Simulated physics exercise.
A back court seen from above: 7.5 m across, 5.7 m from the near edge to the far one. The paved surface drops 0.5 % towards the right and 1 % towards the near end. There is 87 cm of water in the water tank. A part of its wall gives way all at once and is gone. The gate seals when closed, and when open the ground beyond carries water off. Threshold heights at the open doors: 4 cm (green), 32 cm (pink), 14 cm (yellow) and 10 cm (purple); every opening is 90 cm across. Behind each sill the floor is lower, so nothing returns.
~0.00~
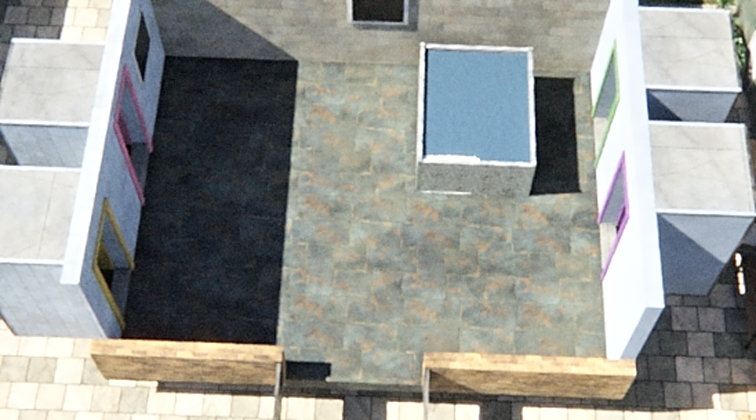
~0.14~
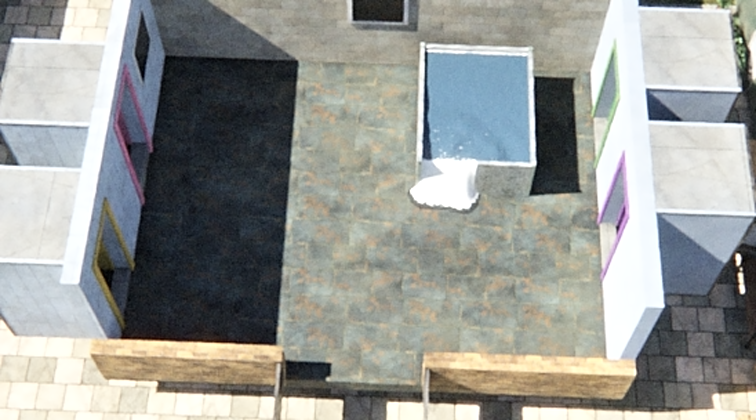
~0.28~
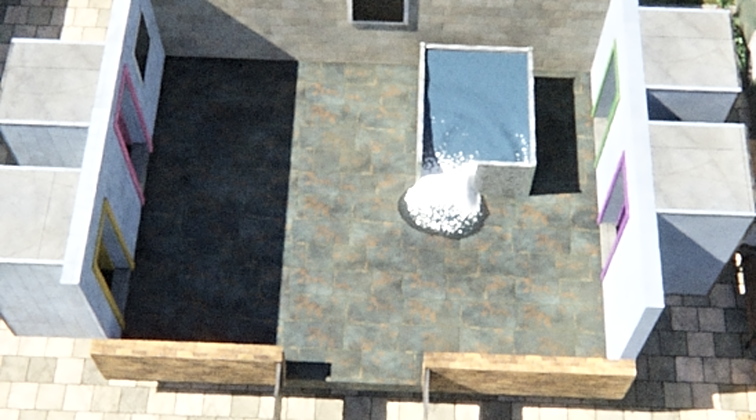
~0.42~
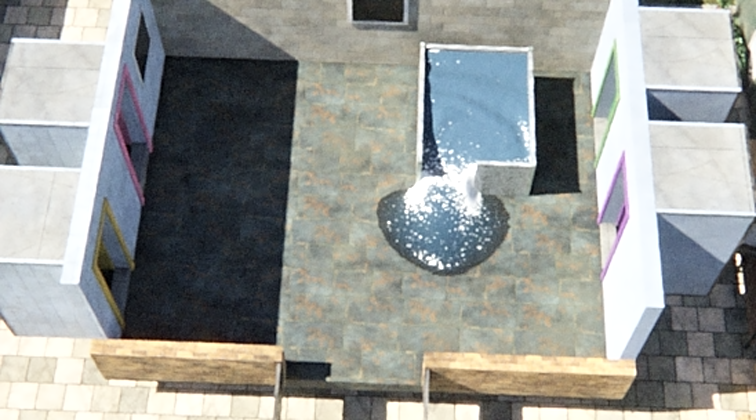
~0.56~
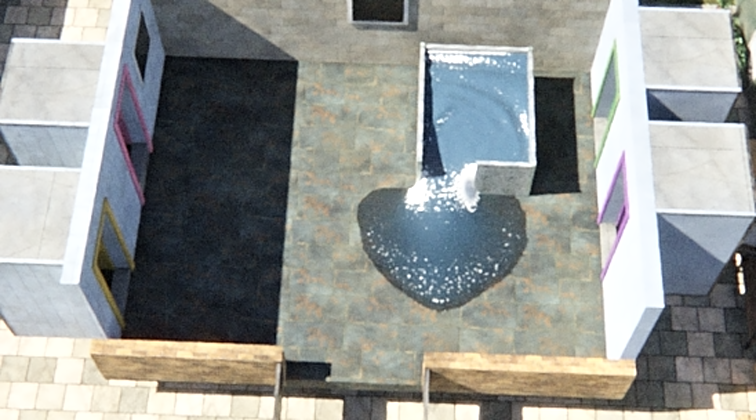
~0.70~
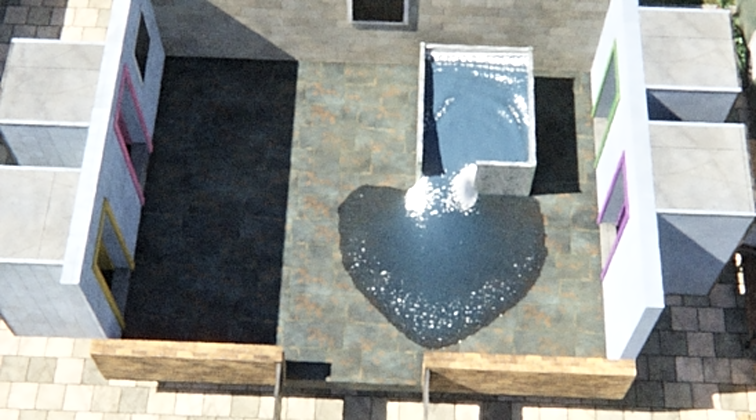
Water bursts in a white, foaming gush from the near side of a square, pale-walled tank of blue water at the right of a paved grey-brown court, seen from above by a still camera. White walls with yellow and pink openings at left and green and purple ones at right flank the court, above low tan walls. The dark, glittering sheet spreads steadily toward the near end, widening into a rounded, pointed shape, as the tank's level drops slightly.
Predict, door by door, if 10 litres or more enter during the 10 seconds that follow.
The water let in: At the green door it goes over the limit; at the pink door it does not reach the limit; at the yellow door it stays under the limit; at the purple door it stays under the limit.
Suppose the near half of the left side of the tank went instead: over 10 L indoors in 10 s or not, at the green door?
Then: Green below.
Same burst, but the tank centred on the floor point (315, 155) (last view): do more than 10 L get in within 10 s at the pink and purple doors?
Then: Pink under, purple below.
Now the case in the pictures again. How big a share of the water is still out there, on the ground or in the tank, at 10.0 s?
Roughly 58 in a hundred.
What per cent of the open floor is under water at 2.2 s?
Some 40 per cent of it.
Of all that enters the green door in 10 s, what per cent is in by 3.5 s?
About 0 per cent.
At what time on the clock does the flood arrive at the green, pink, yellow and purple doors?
Arrival: Green 3.8 s, pink 4.0 s, yellow 2.8 s, purple 1.3 s.
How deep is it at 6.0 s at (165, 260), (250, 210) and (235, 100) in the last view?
Roughly 4, 2 and 0 cm, in turn.
After 1.4 s water covers 35 % of the floor and is deepest (46 cm) near (438, 196); green door not reached, pink door not reached, yellow door not reached, purple door 2 cm at the sill, 0 L in.
After 2.2 s water covers 40 % of the floor and is deepest (44 cm) near (599, 377); green door not reached, pink door not reached, yellow door not reached, purple door 2 cm at the sill, 0 L in.
After 3.5 s water covers 50 % of the floor and is deepest (27 cm) near (599, 377); green door not reached, pink door not reached, yellow door 11 cm at the sill, 0 L in, purple door 7 cm at the sill, 0 L in.
After 6.0 s water covers 70 % of the floor and is deepest (16 cm) near (438, 196); green door 3 cm at the sill, 0 L in, pink door 2 cm at the sill, 0 L in, yellow door 7 cm at the sill, 0 L in, purple door 7 cm at the sill, 0 L in.
After 10.0 s water covers 90 % of the floor and is deepest (12 cm) near (540, 375); green door 10 cm at the sill, 66 L in, pink door 2 cm at the sill, 0 L in, yellow door 4 cm at the sill, 0 L in, purple door 5 cm at the sill, 0 L in.
